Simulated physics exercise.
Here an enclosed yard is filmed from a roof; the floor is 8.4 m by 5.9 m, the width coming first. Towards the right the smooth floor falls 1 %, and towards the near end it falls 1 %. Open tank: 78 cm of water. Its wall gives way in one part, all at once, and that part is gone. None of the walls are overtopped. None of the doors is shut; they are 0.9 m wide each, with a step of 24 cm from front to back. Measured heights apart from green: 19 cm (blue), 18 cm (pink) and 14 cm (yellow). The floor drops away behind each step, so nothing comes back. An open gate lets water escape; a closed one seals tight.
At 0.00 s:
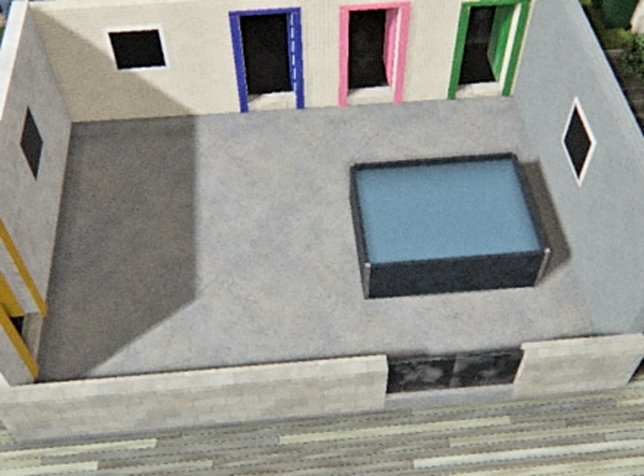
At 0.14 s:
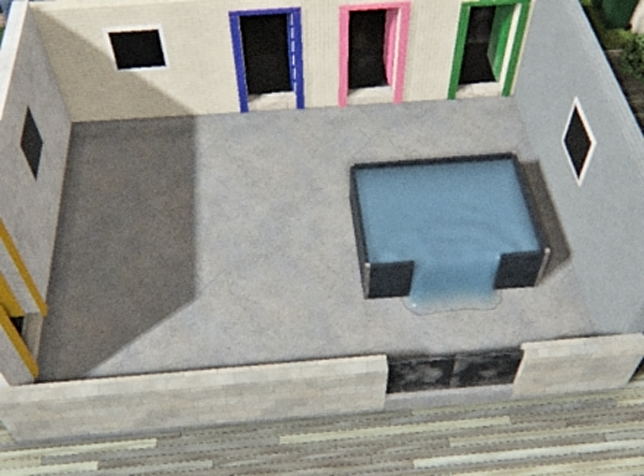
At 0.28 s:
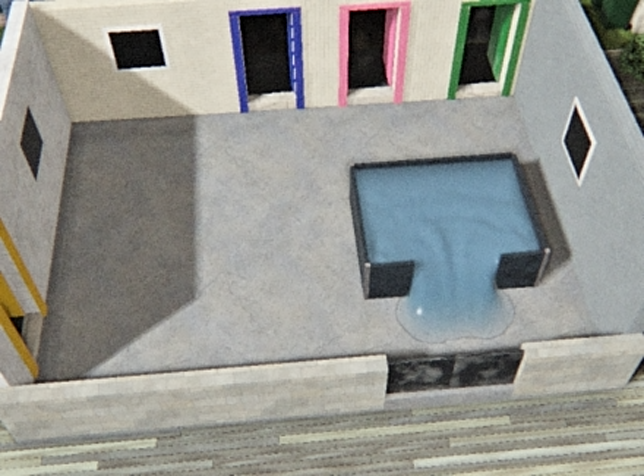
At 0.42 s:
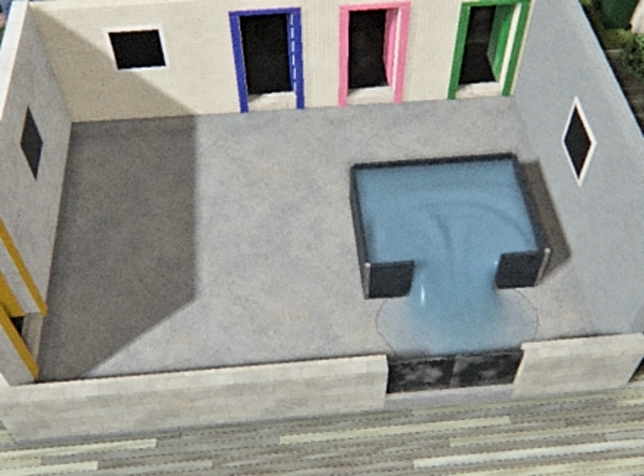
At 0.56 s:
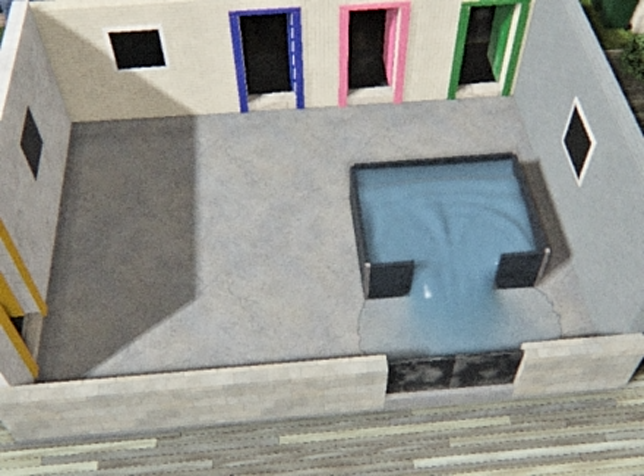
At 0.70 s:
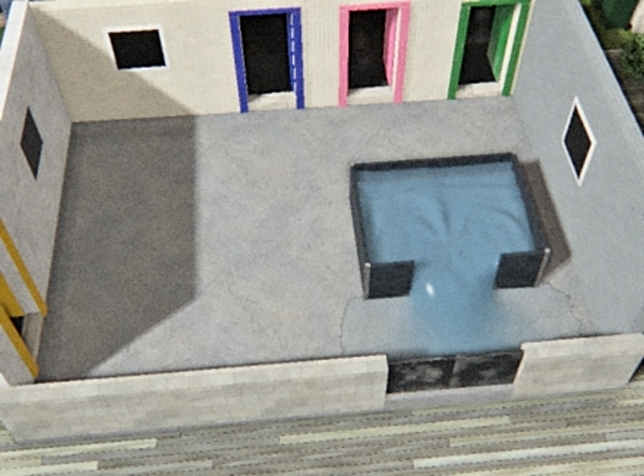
The clip shows an open tank of still water in a walled yard with blue, pink and green doorways; part of its near wall disappears, and water pours through the gap, spreading across the floor toward the near wall.
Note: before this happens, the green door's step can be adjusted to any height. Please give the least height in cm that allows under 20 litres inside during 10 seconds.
It would have to be roughly 26 cm high.
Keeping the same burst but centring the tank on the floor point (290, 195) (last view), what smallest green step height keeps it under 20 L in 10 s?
Roughly 12.5 cm is needed.
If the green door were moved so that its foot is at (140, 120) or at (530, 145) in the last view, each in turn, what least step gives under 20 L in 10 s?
Roughly 8.5 cm, then roughly 8.5 cm.
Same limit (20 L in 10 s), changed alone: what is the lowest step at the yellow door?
At the yellow door it takes roughly 14.5 centimetres.
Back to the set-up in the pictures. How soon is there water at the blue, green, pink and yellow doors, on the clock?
Arrival times - blue: 5.5 s; green: 3.0 s; pink: 4.0 s; yellow: 2.6 s.
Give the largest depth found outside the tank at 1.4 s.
Max depth: Near 70 cm.
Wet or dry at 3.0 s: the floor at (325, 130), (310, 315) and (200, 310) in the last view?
In order: Untouched, soaked, soaked.
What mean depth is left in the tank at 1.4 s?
Average depth: Approx. 52 cm.
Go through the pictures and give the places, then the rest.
In the first frame, still water, 78 cm deep, in the open tank at (445, 210); the green door at (486, 55) is dry.
In the second frame, the front is at (418, 311), 0.3 m from the gap at (453, 278); 0.4 m2 of floor is wet, 78 cm left at the back.
In the third frame, water pours out at (453, 281) and has run 0.8 m, to (427, 337); about 13 cm deep outside, 78 cm at the back.
In the fourth frame, the front is at a hidden place, 1.4 m from the gap at (452, 281); 2.6 m2 of floor is wet, 76 cm left at the back.
In the fifth frame, water pours out at (452, 281) and has run 1.6 m, to a hidden place; about 9 cm deep outside, 68 cm at the back.
In the sixth frame, the front is at a hidden place, 1.8 m from the gap at (453, 281); 4.6 m2 of floor is wet, 67 cm left at the back; the green door at (486, 55), 4.6 m from the gap, is still 4.4 m from the nearest water.
After 1.4 s water covers 15 % of the floor, deepest (70 cm) near (600, 367); it has not reached the green door.
After 3.0 s water covers 50 % of the floor, deepest (42 cm) near (600, 367); 2 cm at the green door, 0 litres in over its 12 cm step.
After 10.0 s water covers 95 % of the floor, deepest (16 cm) near (588, 368); 11 cm at the green door, 222 litres in over its 12 cm step.
At the green door as built, the water arrived by 2.9 s and peaked near 27 cm at 3.8 s.
Run again over the same 10 s with other heights there, 56 litres in over 20.5 cm, 11 litres over 28 cm. The limit of 20 litres is kept from about 26 cm up.
